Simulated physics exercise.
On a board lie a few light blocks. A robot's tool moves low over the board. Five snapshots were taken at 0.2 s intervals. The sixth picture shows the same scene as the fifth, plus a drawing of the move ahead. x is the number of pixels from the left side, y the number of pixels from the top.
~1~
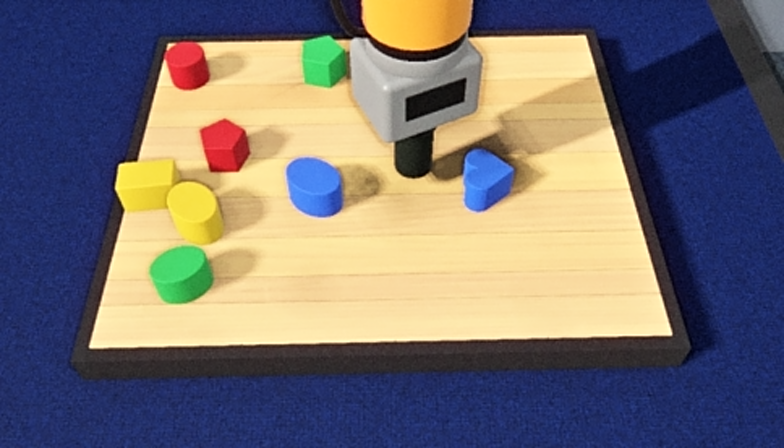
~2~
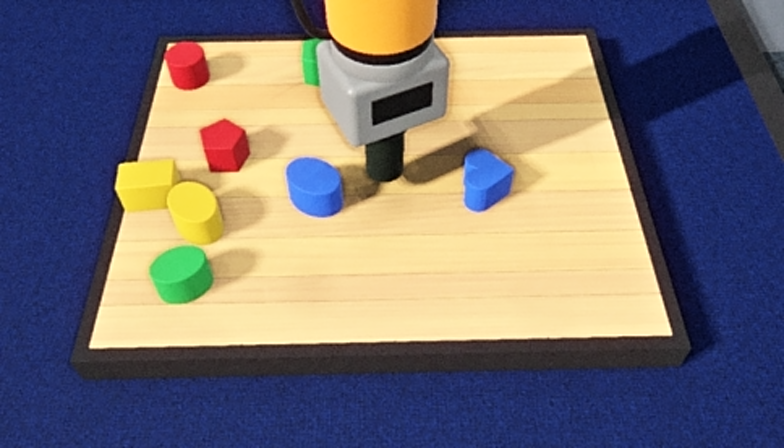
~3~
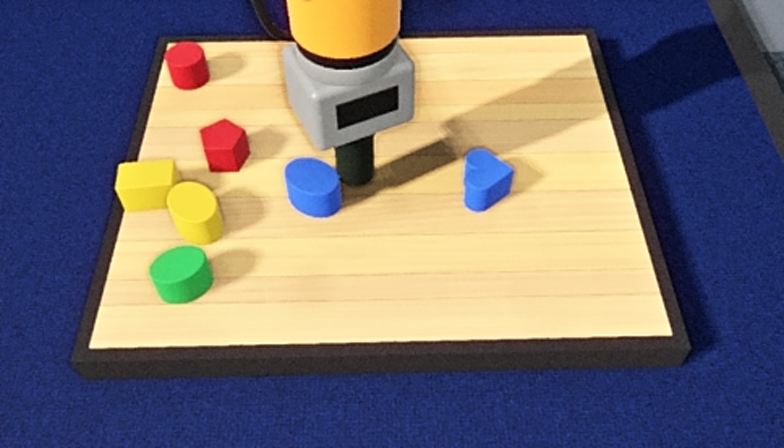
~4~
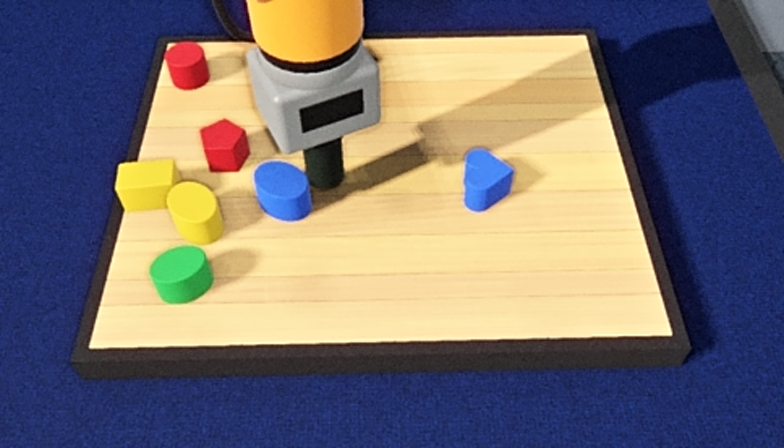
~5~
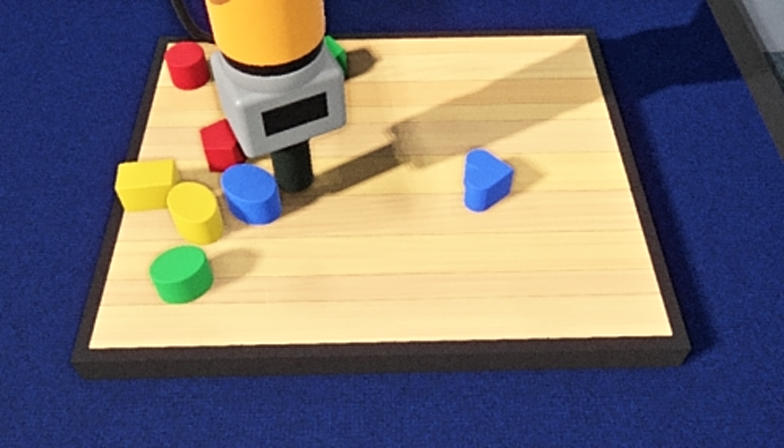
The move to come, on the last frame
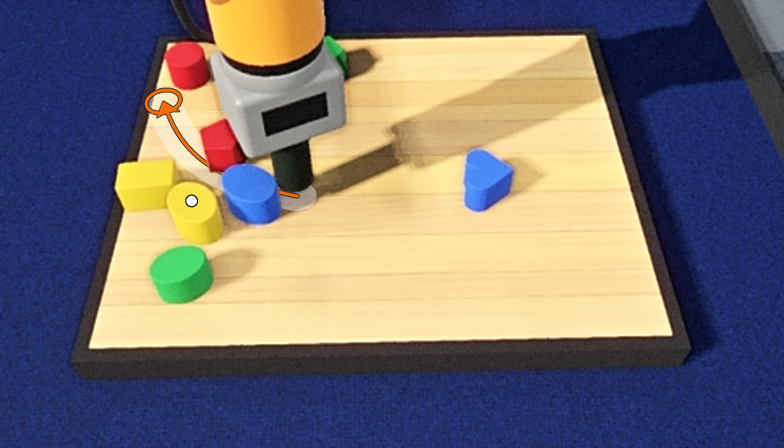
A robot arm with an orange body, grey housing and black tip reaches over a pale wooden board on a blue surface, seen from above at a fixed angle. Red, yellow and green blocks lie mostly toward the left, with two blue blocks nearer the middle. The tip slides left, meets the blue oval block and pushes it left toward the yellow oval one, while the other blocks stay still.
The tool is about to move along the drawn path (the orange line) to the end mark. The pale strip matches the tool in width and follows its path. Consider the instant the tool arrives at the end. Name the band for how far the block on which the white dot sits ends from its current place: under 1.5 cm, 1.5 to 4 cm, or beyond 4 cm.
The answer will be the middling band, 1.5 to 4 cm.
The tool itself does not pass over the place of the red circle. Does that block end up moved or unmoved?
It is still where it was.
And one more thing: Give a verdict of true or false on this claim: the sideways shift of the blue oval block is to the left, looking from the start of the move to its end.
This is true.
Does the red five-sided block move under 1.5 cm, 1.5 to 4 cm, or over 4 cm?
Range: Over 4 cm.
Drawn move, from (298, 196) by way of (231, 177) and (185, 143) to (163, 101); the dot is on the yellow oval block.
One third of the way, tool at (226, 159); yellow oblong block at (134, 175), turned 20° clockwise; yellow oval block at (164, 214), turned 30° anticlockwise; red five-sided block at (211, 125), turned 20° clockwise; blue oval block at (190, 180), turned 50° anticlockwise.
Two thirds of the way, tool at (179, 125); yellow oblong block at (134, 175), turned 20° clockwise; yellow oval block at (164, 214), turned 30° anticlockwise; red five-sided block at (199, 95), turned 105° clockwise; blue oval block at (190, 180), turned 50° anticlockwise.
At the end, tool at (157, 83); yellow oblong block at (134, 175), turned 20° clockwise; red circle still; yellow oval block at (164, 214), turned 30° anticlockwise; red five-sided block at (201, 88), turned 130° clockwise; blue oval block at (190, 180), turned 50° anticlockwise.
